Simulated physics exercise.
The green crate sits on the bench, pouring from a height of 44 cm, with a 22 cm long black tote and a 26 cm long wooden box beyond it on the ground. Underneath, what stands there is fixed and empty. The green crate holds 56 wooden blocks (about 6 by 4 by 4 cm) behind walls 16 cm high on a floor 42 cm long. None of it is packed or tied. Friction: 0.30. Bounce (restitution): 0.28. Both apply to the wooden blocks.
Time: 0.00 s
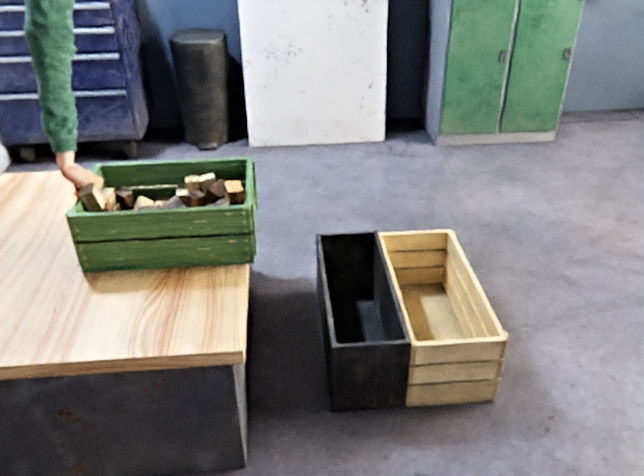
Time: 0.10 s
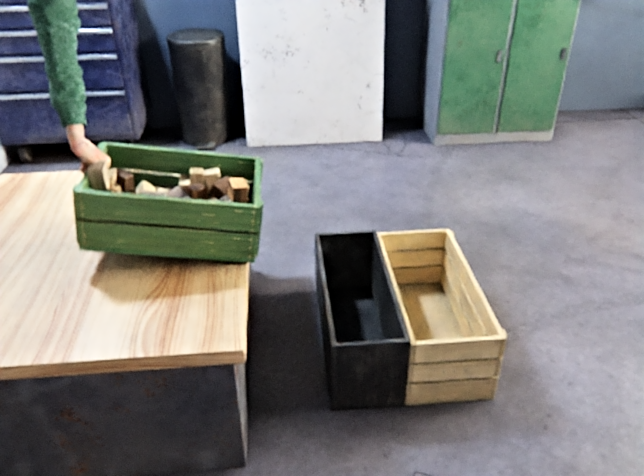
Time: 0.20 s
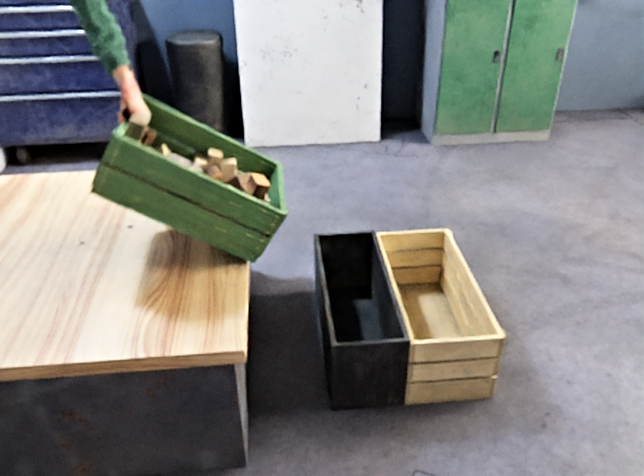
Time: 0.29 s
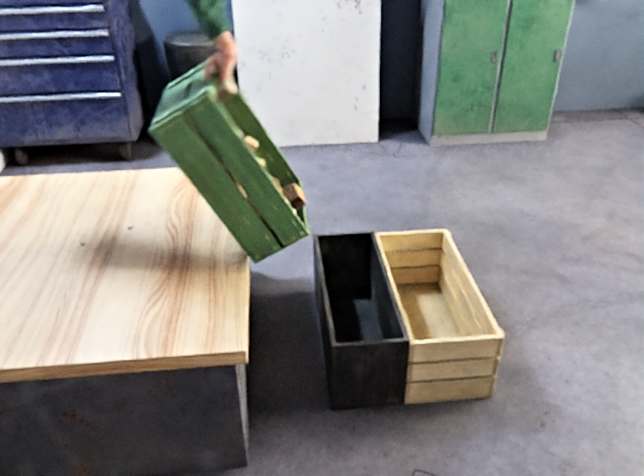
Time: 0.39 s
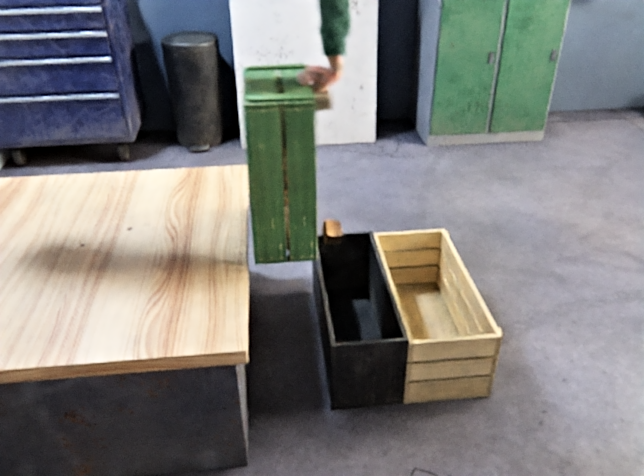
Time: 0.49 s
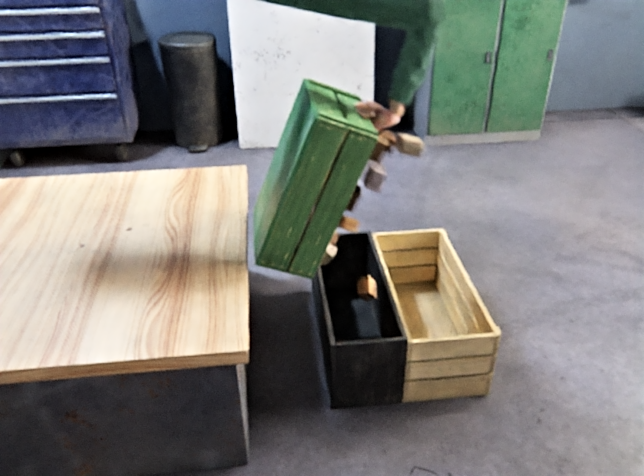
A green crate of wooden blocks is handled in a workshop with a grey floor, seen from slightly above. It starts on a pale-topped bench at left, with a black tote and a light wooden box side by side on the floor at right. A green-sleeved hand lifts and tips it rightward past upright, and blocks tumble out over the black tote while the camera shifts slightly.
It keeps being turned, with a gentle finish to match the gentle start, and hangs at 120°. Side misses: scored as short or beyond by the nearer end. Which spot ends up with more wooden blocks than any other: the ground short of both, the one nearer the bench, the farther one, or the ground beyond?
First.
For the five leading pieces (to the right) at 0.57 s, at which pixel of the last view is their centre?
Centre: Approx. (442, 198) px.
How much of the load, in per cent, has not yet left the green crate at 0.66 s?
Roughly 15 percent.
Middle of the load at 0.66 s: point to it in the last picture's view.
I'd put the middle close to (384, 267) in the last view.
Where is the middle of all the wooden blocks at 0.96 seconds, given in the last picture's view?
Look around pixel (385, 329).
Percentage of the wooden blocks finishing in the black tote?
Roughly 50 percent.
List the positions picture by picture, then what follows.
In the first picture (each is followed by its nearest rim corner in this view; the camera moves round a little), green crate, (73, 215); black tote, (337, 345); 0° from level; none out.
Green crate, (81, 191); 9° from level, in the second picture.
Green crate, (122, 137); 32° from level, in the third picture.
Green crate, (214, 97); 61° from level, in the fourth picture.
Green crate, (316, 107); 90° from level; 1 out, the lowest block at (332, 232), in the fifth picture.
Green crate, (376, 142); black tote, (335, 344); 112° from level; 11 out, the lowest block at (367, 289), in the sixth picture.
After 0.57 s, tilt 120°; 13 still in the green crate, 2 in the black tote and 41 in the air.
After 0.66 s, tilt 120°; 9 still in the green crate, 15 in the black tote, 5 in the wooden box and 27 in the air.
After 0.79 s, tilt 120°; 1 still in the green crate, 23 in the black tote, 15 in the wooden box, 10 on the ground beyond the wooden box and 7 in the air.
Outcome (at 0.96 s), 28 in the black tote, 15 in the wooden box and 13 on the ground beyond the wooden box.
